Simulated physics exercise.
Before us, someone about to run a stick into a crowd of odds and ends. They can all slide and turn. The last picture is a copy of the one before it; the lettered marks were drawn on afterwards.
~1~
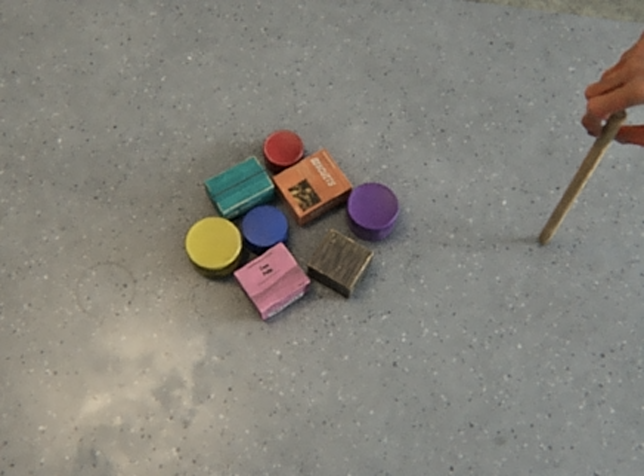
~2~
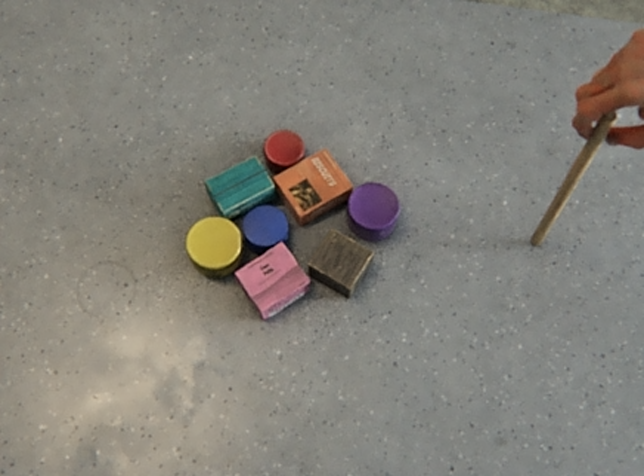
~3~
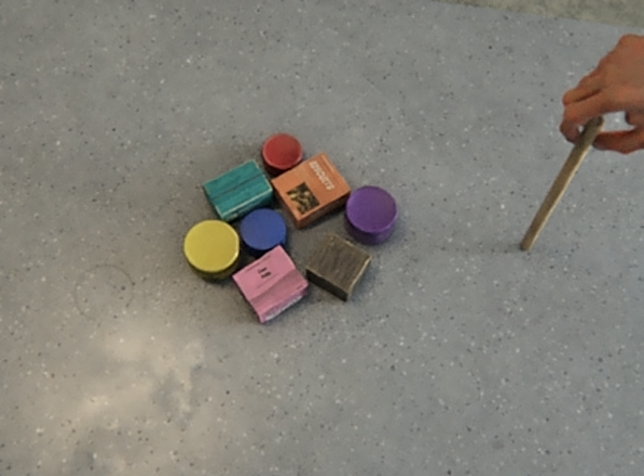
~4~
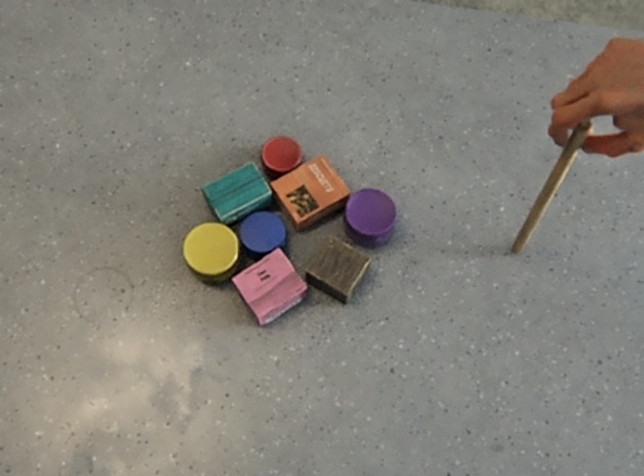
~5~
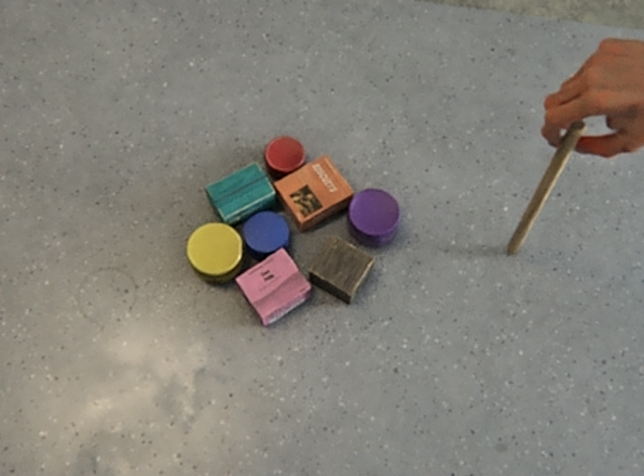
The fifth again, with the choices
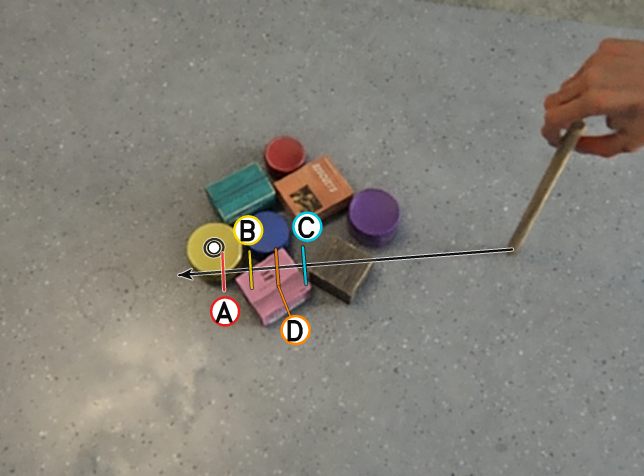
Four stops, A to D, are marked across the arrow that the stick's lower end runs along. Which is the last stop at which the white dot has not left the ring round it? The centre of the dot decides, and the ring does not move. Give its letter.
At B, and not beyond.
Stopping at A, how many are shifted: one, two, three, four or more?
In all, three.
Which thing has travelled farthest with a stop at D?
The black block.
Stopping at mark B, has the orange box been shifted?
No.
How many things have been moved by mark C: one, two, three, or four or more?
It has moved two.
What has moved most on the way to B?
The black block.
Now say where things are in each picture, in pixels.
The first picture shows orange box (312, 188); red tub (284, 153); blue tin (265, 231).
The second picture shows blue tin (266, 231); yellow jar (215, 248).
The third picture shows pink packet (270, 285); purple tub (370, 215).
The fourth picture shows turquoise box (238, 195); black block (337, 270).
The fifth picture shows orange box (313, 194); red tub (286, 159); blue tin (266, 237).
On the copy, A at (223, 272); B at (251, 270); C at (304, 266); D at (277, 267); the arrow from (512, 250) to (180, 275); the white dot at (214, 248).
On B. First, foot of the stick (420, 258).
Then, foot of the stick (326, 265); black block (319, 285); pink packet (257, 298).
Finally, foot of the stick (251, 270); black block (315, 290); pink packet (256, 300); the dot is still in its ring.
By contrast, A shifts the dotted thing to (196, 248); C keeps the dot in but is short; D keeps the dot in but is short.
